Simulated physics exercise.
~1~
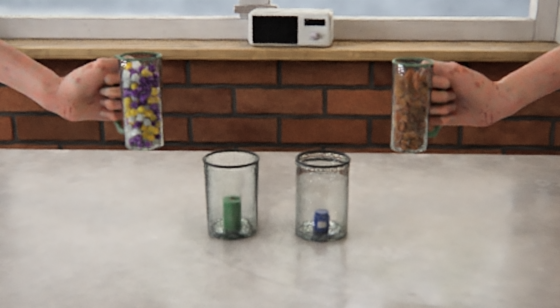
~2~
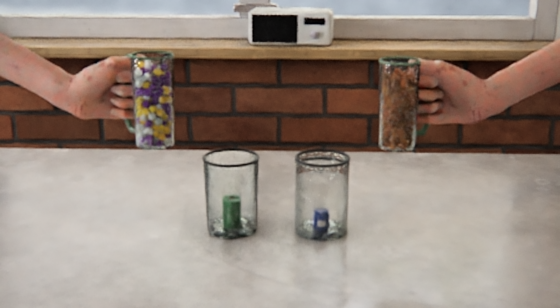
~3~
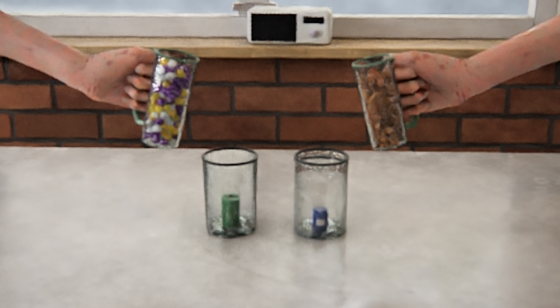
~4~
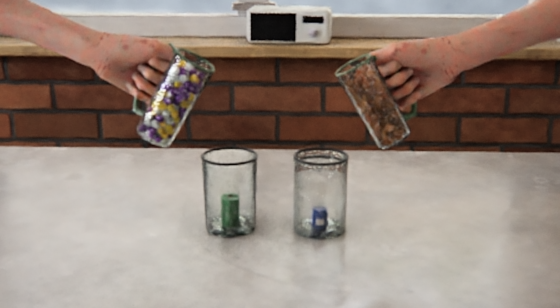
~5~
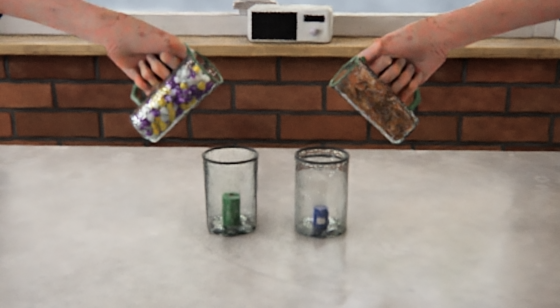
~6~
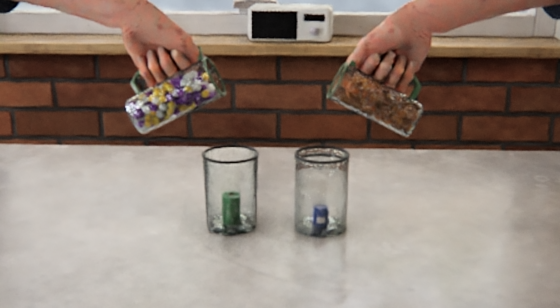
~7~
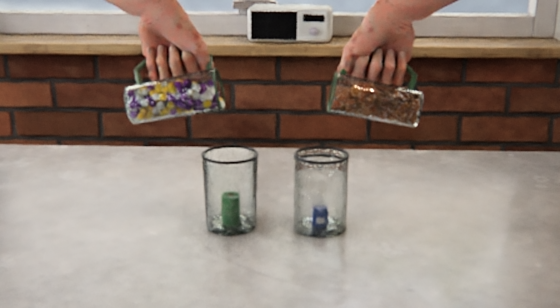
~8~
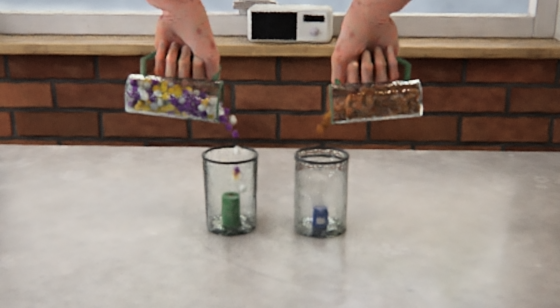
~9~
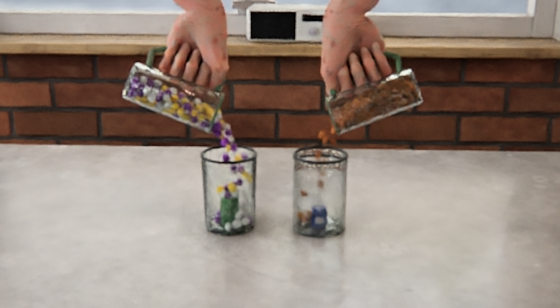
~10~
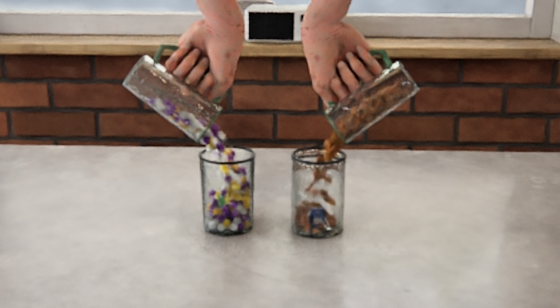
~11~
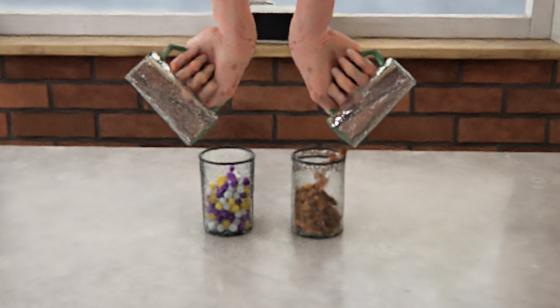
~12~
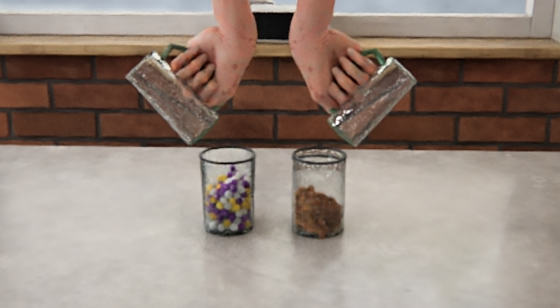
Two hands reach in from the left and right, each holding a clear handled mug above a pale grey counter, seen from the front before a red brick wall and a window sill with a small white device. The left mug holds purple, yellow and white pieces, the right one brown pieces. Below stand two clear glasses, a small green object in the left and a blue one in the right. The hands move inward, tip the mugs and pour into the glasses. The pieces bury both objects, leaving the glasses partly filled and the emptied mugs tilted above.
